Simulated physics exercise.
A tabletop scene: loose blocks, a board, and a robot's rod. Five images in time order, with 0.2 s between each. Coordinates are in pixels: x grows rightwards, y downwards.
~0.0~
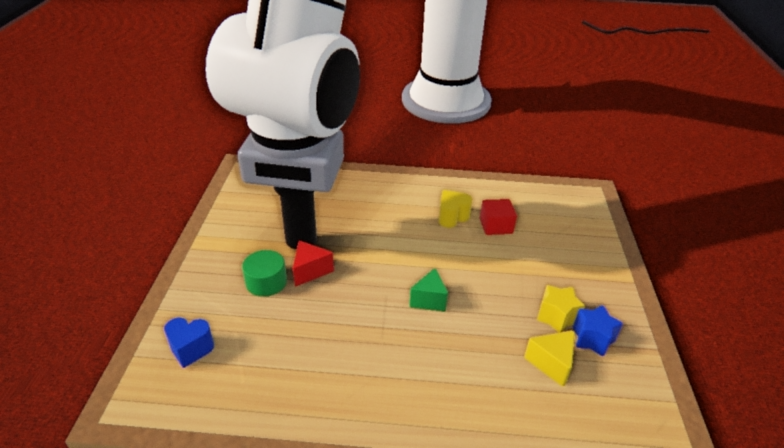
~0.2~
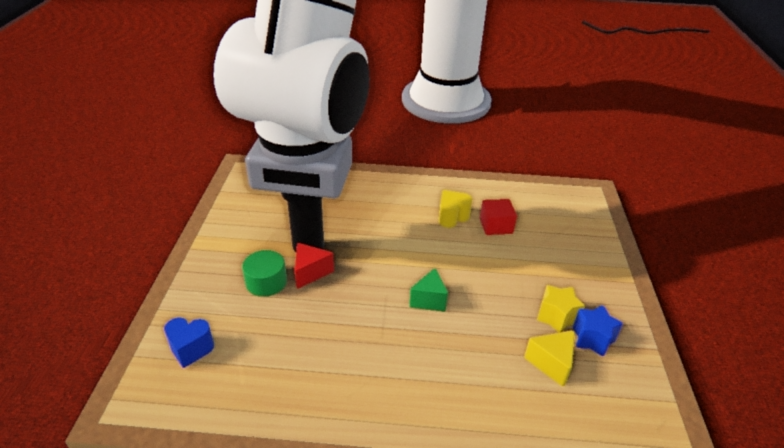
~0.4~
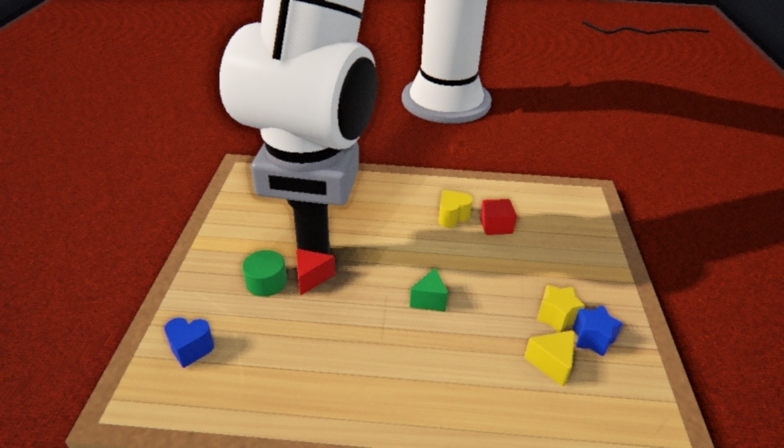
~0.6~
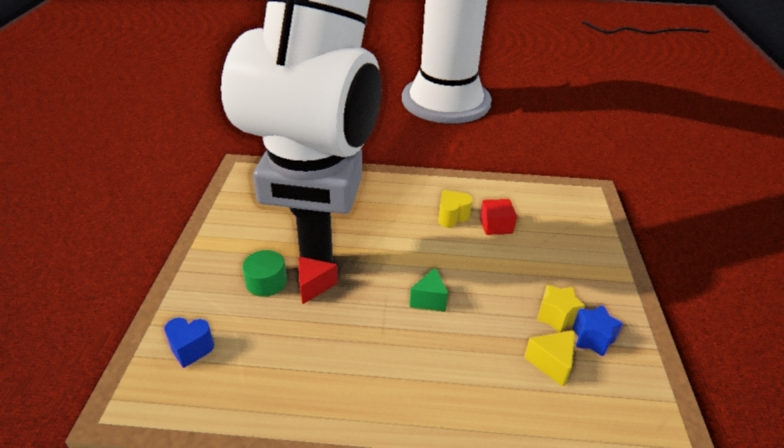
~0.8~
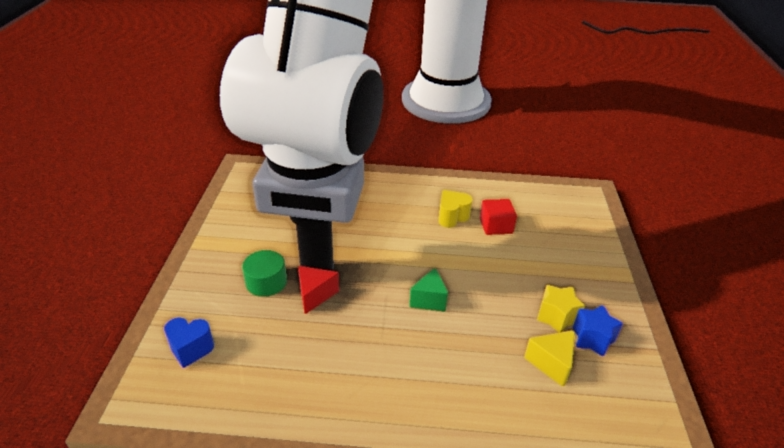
Robot arm with a black rod nudging a red triangular block slightly toward the viewer beside a green round block.
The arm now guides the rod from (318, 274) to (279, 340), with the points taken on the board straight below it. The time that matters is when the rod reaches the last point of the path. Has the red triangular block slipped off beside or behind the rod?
Yes, that is what happens.
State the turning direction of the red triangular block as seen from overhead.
Looking down, it rotates anti-clockwise.
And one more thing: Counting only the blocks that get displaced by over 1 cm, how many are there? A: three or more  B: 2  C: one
C.
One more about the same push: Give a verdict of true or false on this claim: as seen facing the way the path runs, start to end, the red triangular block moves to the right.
That claim is false.
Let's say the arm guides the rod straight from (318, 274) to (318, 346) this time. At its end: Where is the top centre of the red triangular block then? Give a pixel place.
The point I'd pick in the picture is (319, 355).
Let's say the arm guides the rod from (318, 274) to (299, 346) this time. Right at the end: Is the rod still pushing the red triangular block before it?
Yes - that is the case.
The first path, step by step. One third of the way, rod at (305, 289); red triangular block at (309, 298), turned 35° anticlockwise.
Two thirds of the way, rod at (292, 311); red triangular block at (305, 320), turned 55° anticlockwise.
At the end, rod at (278, 334); green round block not moved; red triangular block at (306, 331), turned 75° anticlockwise.
